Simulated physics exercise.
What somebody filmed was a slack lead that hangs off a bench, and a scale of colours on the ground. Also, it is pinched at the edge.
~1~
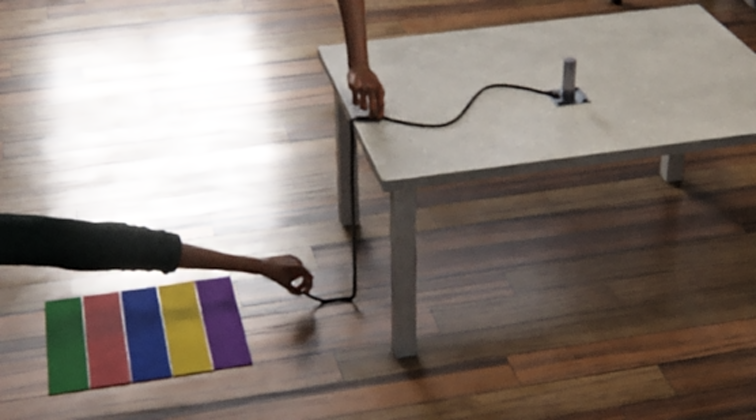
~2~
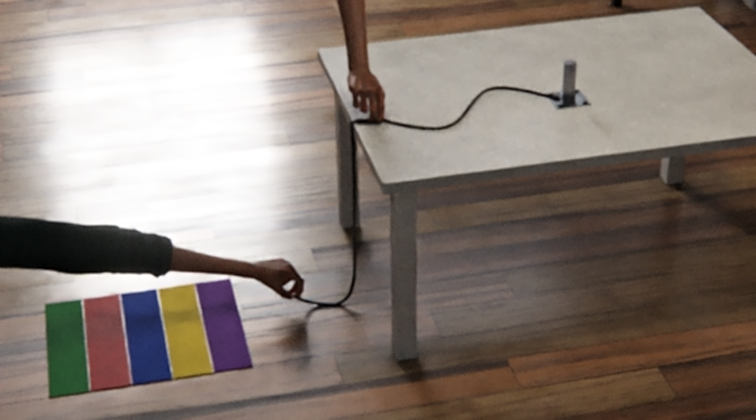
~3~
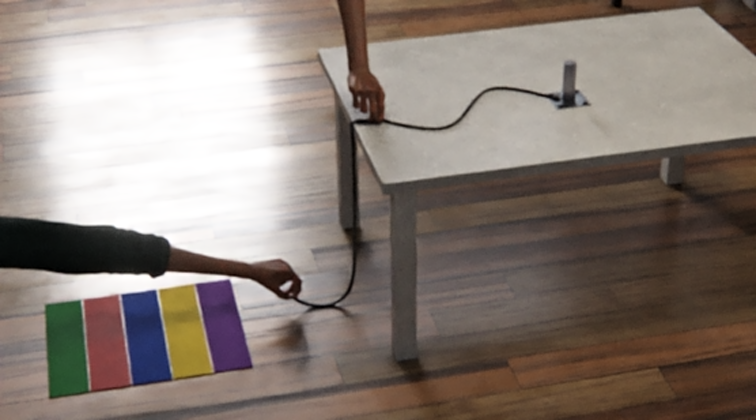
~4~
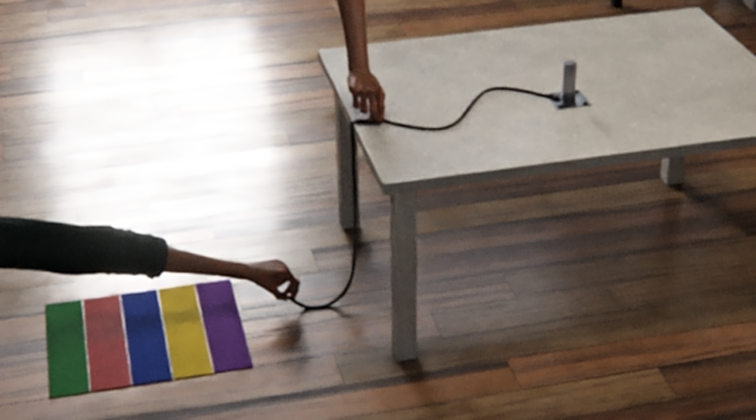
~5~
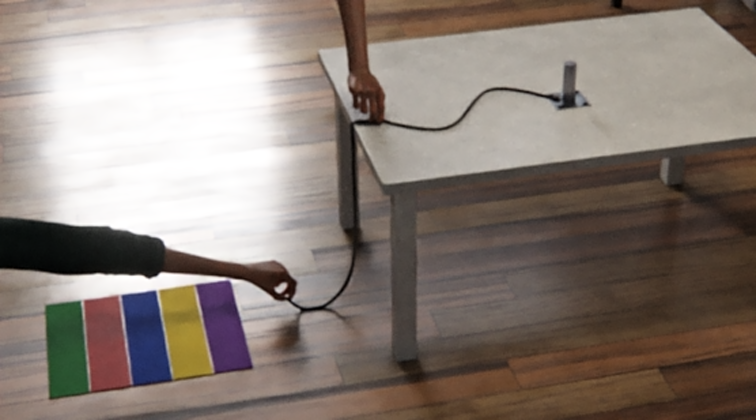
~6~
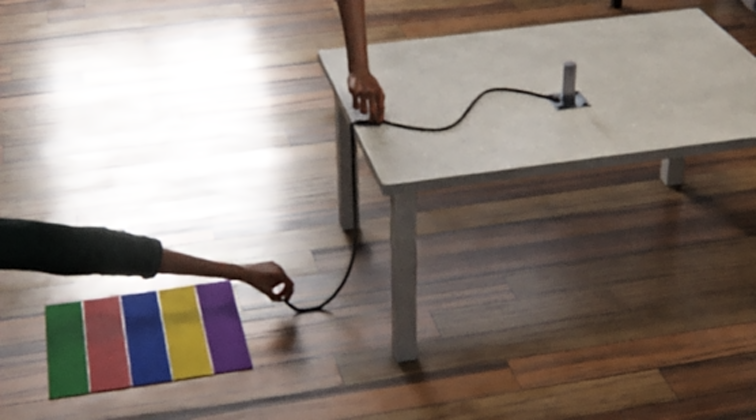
On a wooden floor beside a pale table, one hand pinched a black cord at the table's edge while another held its hanging end near a strip of coloured bands, drawing it very slightly left.
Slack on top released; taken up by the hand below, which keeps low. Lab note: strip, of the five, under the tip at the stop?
Red.
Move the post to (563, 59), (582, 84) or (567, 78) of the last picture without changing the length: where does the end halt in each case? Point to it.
Going by the last picture, roughly (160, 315), (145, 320) and (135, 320).
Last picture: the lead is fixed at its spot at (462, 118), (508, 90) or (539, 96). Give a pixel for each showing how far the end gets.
Approximately (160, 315), (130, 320) and (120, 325), respectively.
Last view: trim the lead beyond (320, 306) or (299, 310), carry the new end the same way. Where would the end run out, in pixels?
(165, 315) and (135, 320).
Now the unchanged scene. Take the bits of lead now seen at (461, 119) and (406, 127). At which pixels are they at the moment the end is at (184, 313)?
Point 1 - (417, 118); point 2 - (354, 130).
Soon after, end near (184, 313); over yellow.
Then, end near (136, 320); over blue.
At full stretch, end near (108, 324); over red. It gets as far as the red strip.
